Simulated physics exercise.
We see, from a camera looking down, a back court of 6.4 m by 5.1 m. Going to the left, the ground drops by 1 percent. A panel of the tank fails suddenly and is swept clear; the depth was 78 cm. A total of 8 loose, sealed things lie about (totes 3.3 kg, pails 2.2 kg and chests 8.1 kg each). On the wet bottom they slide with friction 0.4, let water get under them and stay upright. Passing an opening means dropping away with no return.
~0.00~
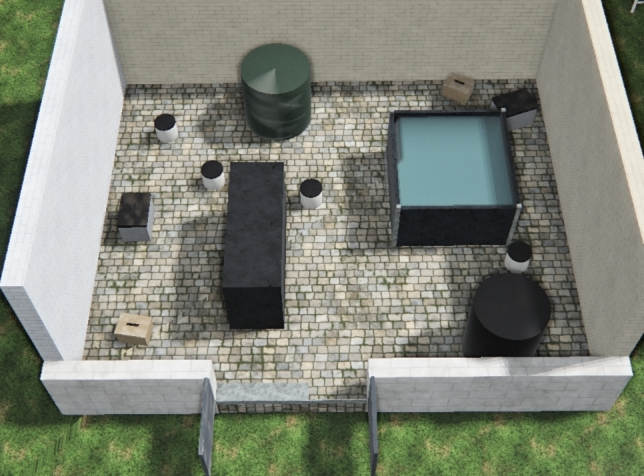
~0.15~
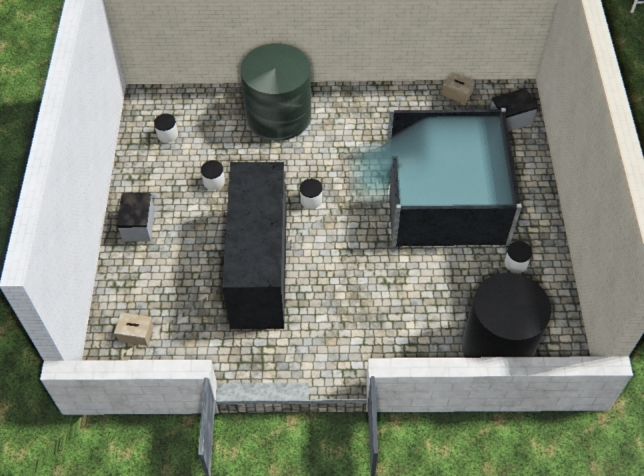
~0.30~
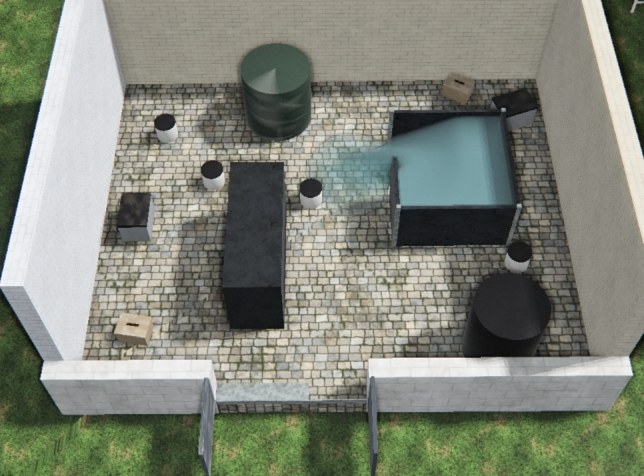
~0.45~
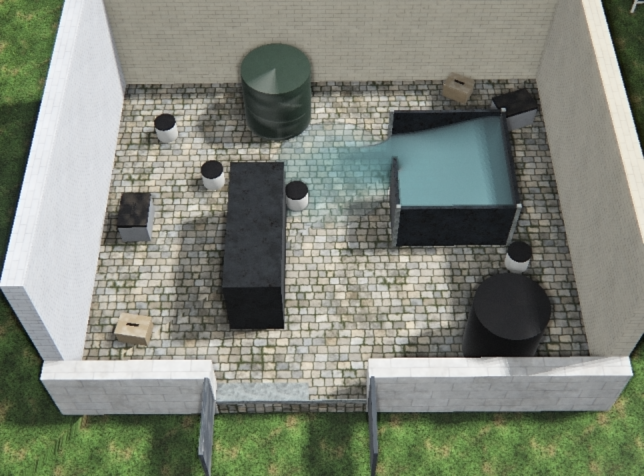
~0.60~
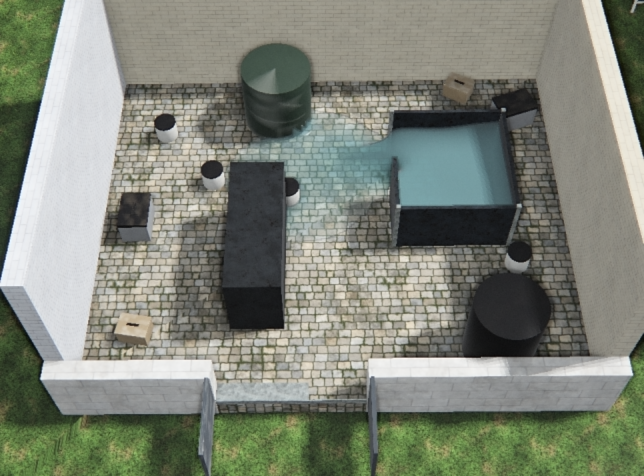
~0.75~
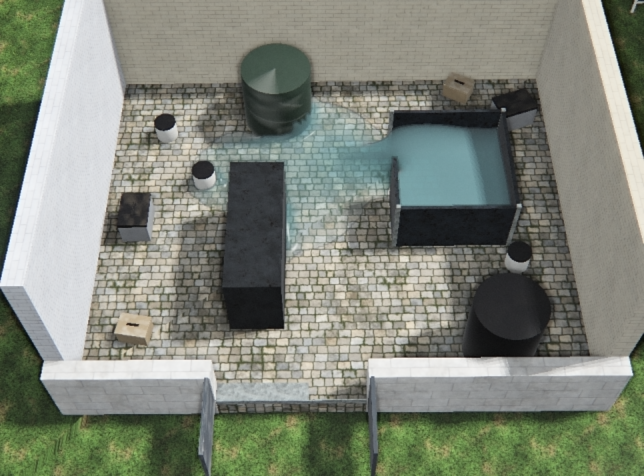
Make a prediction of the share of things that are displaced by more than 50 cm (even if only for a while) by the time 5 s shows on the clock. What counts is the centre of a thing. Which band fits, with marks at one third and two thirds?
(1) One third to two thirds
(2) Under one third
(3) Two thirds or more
The answer is 3.
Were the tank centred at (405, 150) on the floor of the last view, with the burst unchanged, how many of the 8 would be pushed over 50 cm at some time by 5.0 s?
Result: 8 of them.
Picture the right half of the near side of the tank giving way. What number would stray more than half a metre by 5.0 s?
The answer would then be 4.
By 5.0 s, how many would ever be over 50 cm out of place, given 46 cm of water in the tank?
Then the count would be 5.
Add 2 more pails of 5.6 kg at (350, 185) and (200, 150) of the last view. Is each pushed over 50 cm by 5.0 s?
Respectively: Tops it; tops it.
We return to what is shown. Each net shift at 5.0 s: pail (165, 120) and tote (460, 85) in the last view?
80 cm, then 120 cm.
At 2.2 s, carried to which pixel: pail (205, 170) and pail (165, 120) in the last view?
Estimated pixels: (109, 188) and (149, 72).
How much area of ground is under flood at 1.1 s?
Some 9.5 m2 of it.
After 1.1 s 2 of 8 are over 50 cm from their spots; 1 afloat.
After 2.2 s 4 of 8 are over 50 cm from their spots; 3 afloat.
After 3.5 s 5 of 8 are over 50 cm from their spots; 6 afloat.
After 5.0 s 6 of 8 are over 50 cm from their spots, and 6 have been at some point; 5 afloat.
